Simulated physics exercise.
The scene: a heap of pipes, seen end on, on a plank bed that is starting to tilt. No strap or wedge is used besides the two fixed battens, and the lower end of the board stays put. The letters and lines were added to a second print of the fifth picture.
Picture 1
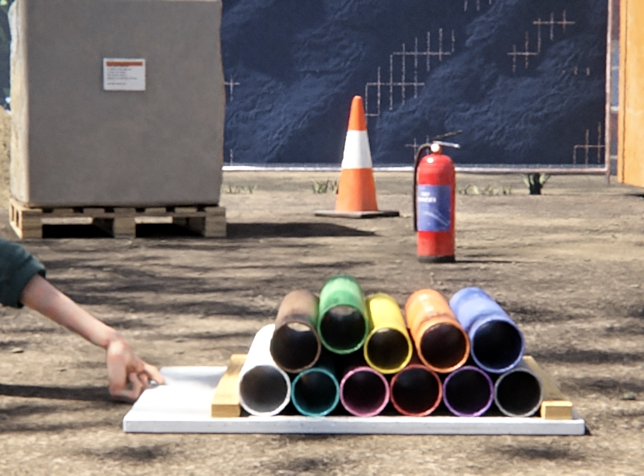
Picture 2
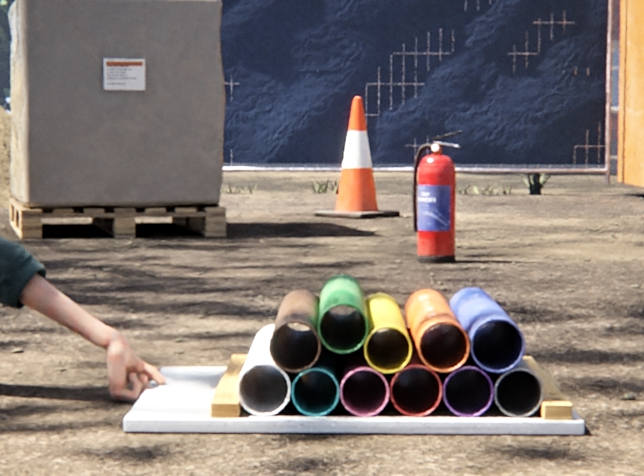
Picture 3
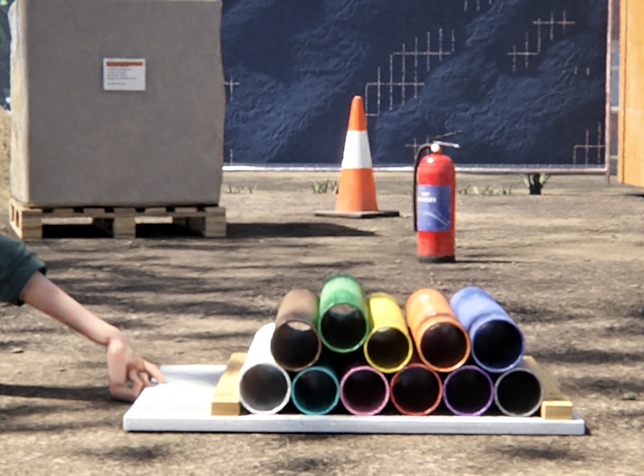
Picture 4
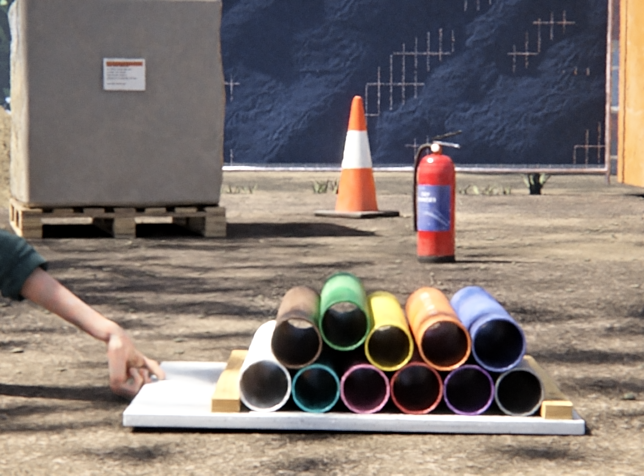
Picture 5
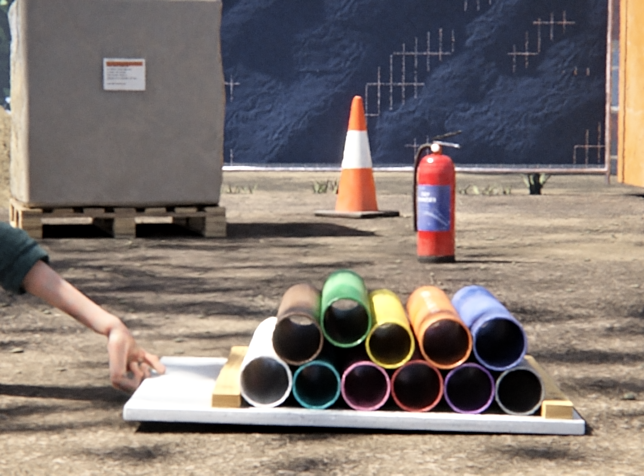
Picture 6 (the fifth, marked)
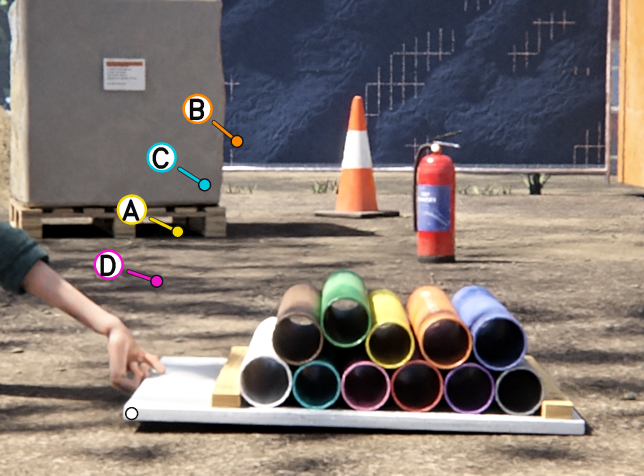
A hand slightly raises the left end of a white board holding stacked colourful pipes.
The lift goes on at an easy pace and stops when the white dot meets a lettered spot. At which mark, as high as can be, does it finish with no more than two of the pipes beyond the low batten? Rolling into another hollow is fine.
The last mark within the limit is D.
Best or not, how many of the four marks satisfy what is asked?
The number is one.
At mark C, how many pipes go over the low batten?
The count is five.
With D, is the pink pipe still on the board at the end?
Yes, with D.
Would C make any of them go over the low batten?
Yes.
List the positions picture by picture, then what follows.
The first picture shows purple pipe (468, 392); grey pipe (519, 393); orange pipe (444, 347).
The second picture shows orange pipe (444, 347); brown pipe (295, 347).
The third picture shows board (352, 390); white pipe (264, 388); turquoise pipe (316, 391); red pipe (416, 390).
The fourth picture shows board (352, 387); white pipe (264, 385); turquoise pipe (316, 389).
The fifth picture shows board (353, 385); white pipe (265, 381); turquoise pipe (317, 385).
On the marked copy, A at (178, 232); B at (237, 142); C at (205, 185); D at (157, 281); the white dot at (132, 413).
Taking D. A third of the way, board at 14°.
Two thirds of the way, board at 19°.
When it is over, board at 19°, none over the low batten.
As for the rest, A five over the low batten; B five over the low batten; C five over the low batten.
